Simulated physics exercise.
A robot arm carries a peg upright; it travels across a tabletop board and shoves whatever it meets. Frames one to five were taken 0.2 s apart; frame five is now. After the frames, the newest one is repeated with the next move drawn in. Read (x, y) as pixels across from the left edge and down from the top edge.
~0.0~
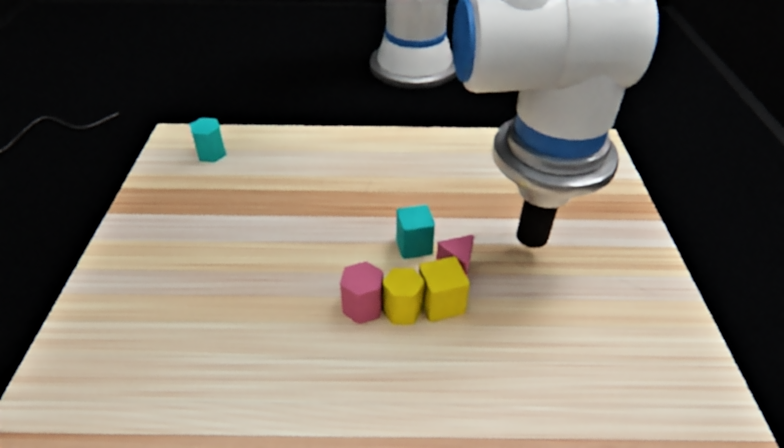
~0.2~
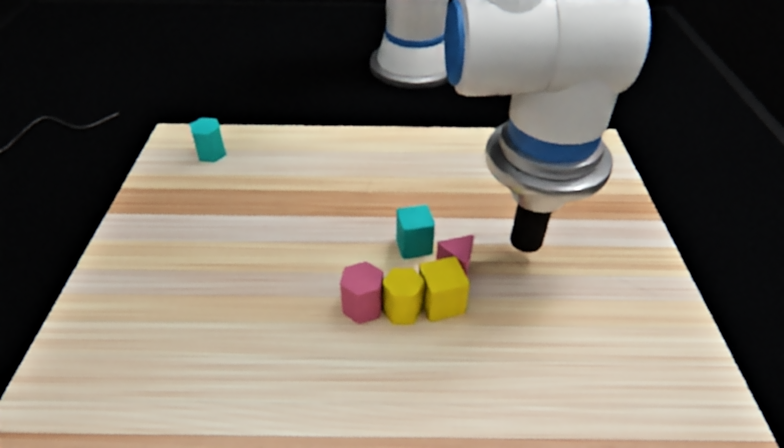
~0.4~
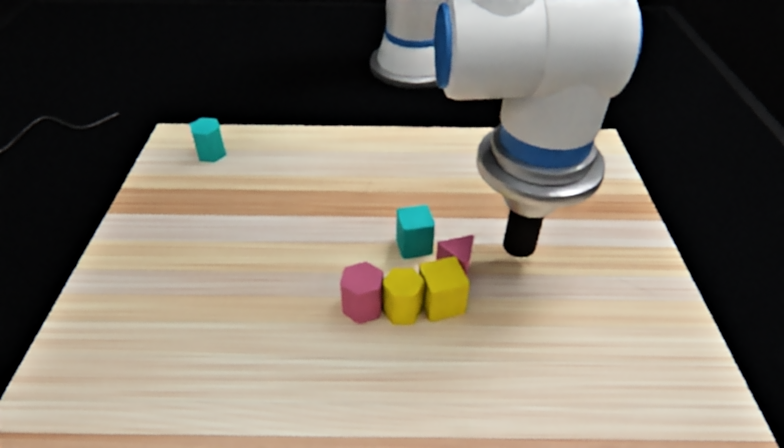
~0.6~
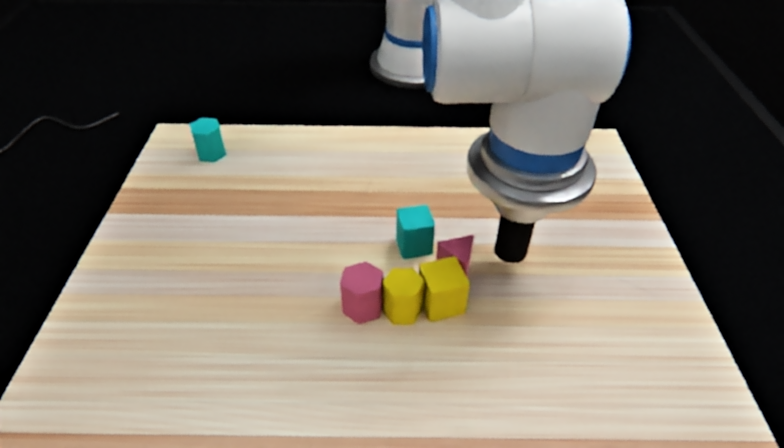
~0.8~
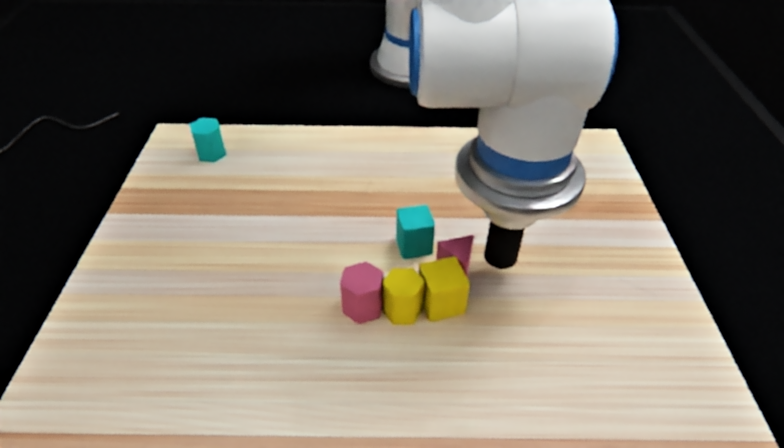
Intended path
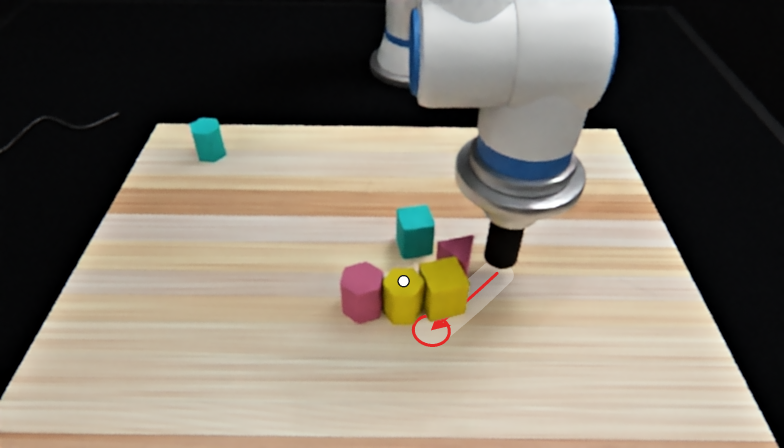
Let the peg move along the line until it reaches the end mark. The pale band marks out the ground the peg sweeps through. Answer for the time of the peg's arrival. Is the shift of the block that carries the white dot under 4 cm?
My answer is no.
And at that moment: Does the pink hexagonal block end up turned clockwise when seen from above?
The answer is yes.
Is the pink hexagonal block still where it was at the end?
No.
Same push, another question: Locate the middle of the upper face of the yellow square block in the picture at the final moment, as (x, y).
Final place: (394, 303).
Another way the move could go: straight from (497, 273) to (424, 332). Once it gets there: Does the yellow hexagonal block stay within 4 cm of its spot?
No - that is not the case.
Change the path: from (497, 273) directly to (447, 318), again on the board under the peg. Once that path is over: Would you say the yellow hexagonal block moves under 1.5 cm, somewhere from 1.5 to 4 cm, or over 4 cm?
Between 1.5 and 4 cm.
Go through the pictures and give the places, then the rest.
In the first frame, lower end of the peg at (532, 237), tops of blocks, pink hexagonal block at (362, 277), yellow hexagonal block at (404, 281), yellow square block at (444, 274), pink triangular piece at (459, 246).
In the second frame, peg at (526, 241), blocks as before.
In the third frame, peg at (519, 246), blocks as before.
In the fourth frame, peg at (510, 252), blocks as before.
In the fifth frame, peg at (501, 257), pink hexagonal block at (362, 277), yellow hexagonal block at (404, 281), yellow square block at (444, 274), pink triangular piece at (459, 246).
The drawn path runs in a line from (497, 273) to (431, 330); the dot is on the yellow hexagonal block.
What follows on the original path. Halfway along, peg at (469, 285); pink hexagonal block at (355, 277); yellow hexagonal block at (395, 284); yellow square block at (435, 279); pink triangular piece at (456, 246), turned 20° clockwise.
At the end, peg at (433, 314); pink hexagonal block at (328, 274), turned 50° clockwise; yellow hexagonal block at (353, 297), turned 30° clockwise; yellow square block at (394, 303), turned 15° clockwise; pink triangular piece at (456, 246), turned 20° clockwise.
